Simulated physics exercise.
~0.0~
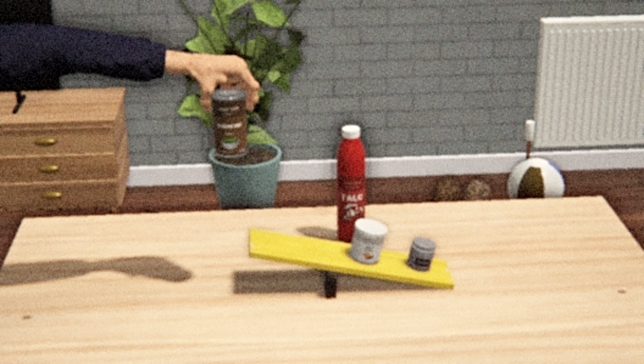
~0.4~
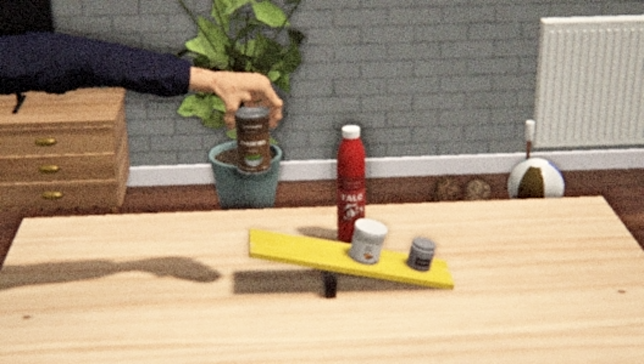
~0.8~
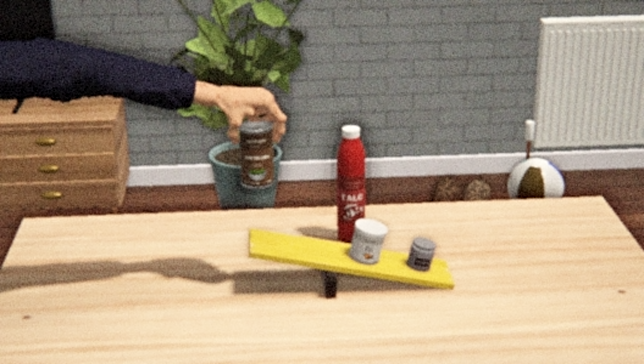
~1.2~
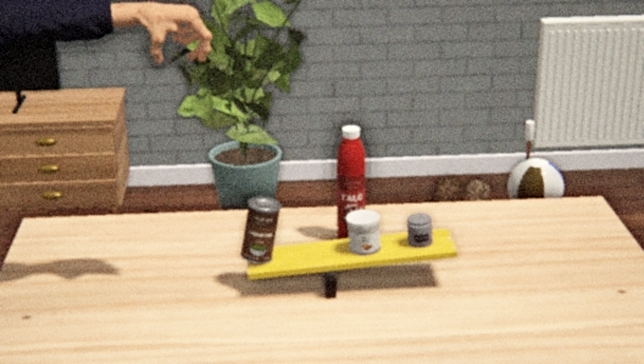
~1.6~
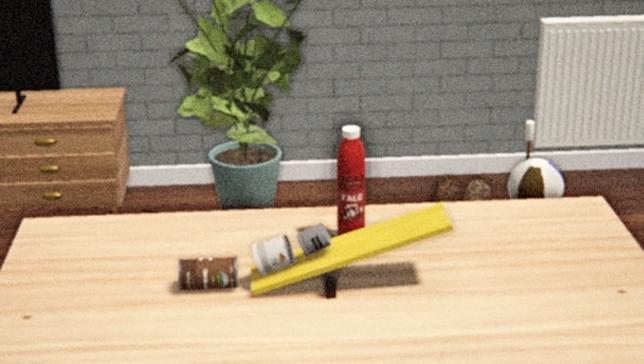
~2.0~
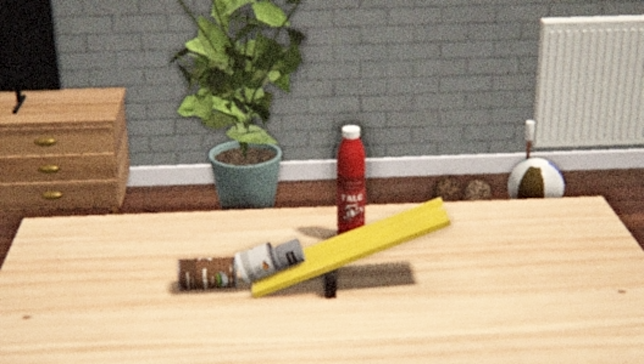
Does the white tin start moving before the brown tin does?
No, the brown tin moves first, carried by the hand, while the white tin stays still on the plank until the plank tips.
